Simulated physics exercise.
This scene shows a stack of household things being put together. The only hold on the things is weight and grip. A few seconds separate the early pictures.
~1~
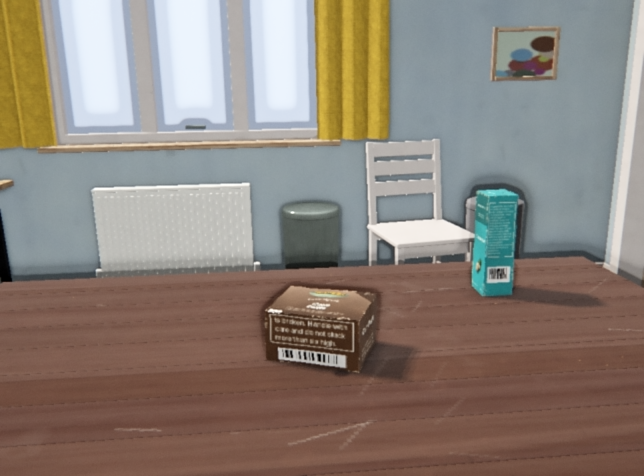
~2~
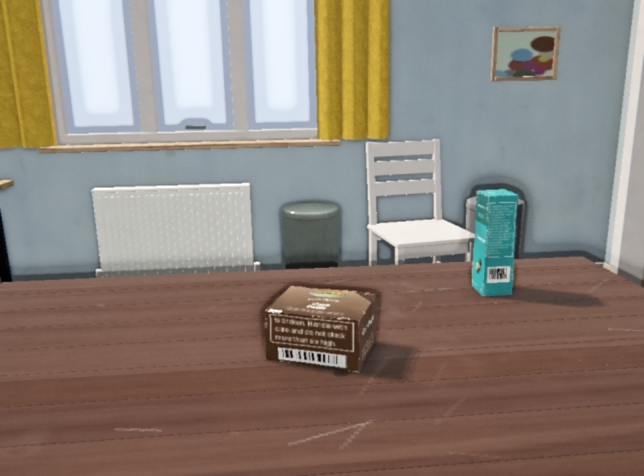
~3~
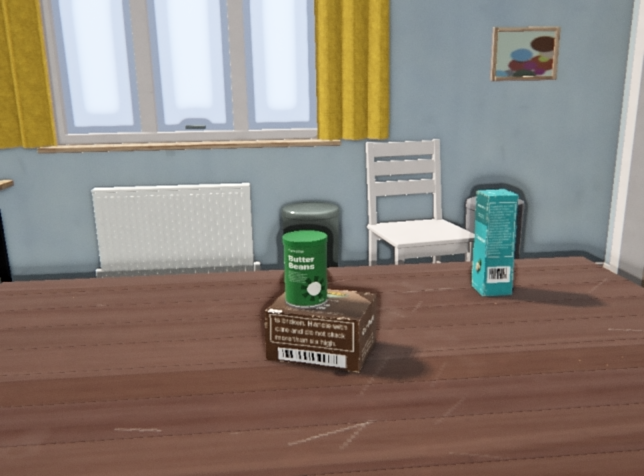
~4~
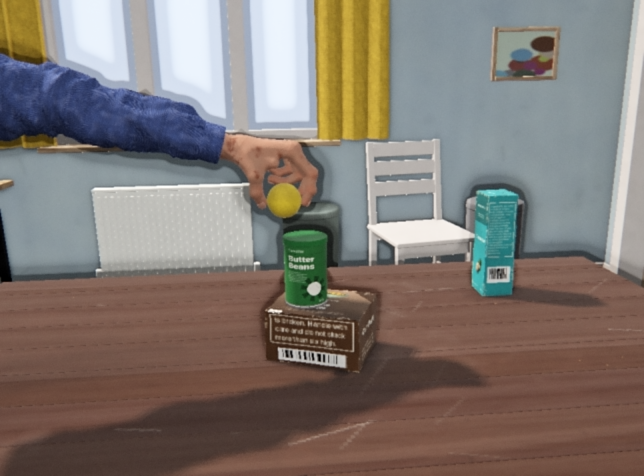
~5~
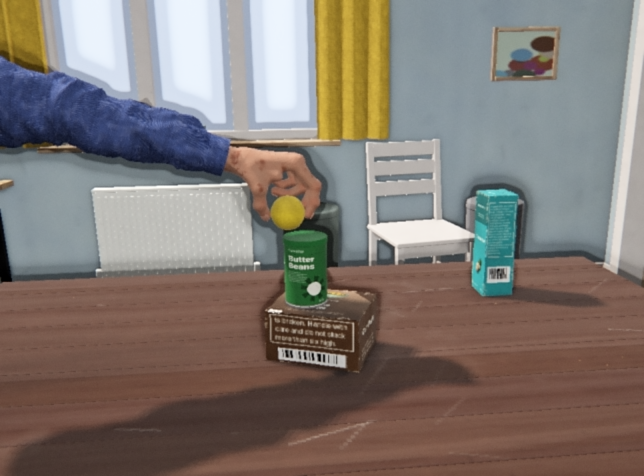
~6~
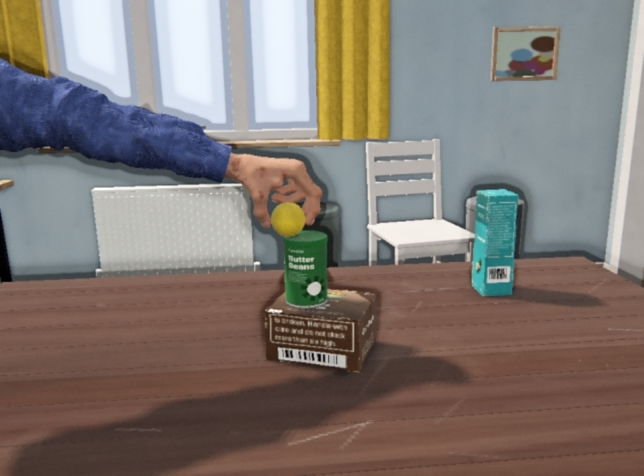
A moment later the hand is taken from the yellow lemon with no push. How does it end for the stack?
It ends with the stack still standing.
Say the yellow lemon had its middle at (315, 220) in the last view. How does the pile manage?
The pile remains standing.
Then, 0.60 s after the last picture, nothing has stirred.
Then, 1.50 s after the last picture, yellow lemon resting near (288, 220).
At rest, all 4 in place. Seen from the same camera at the end, yellow lemon near (288, 220). The pile stays up.
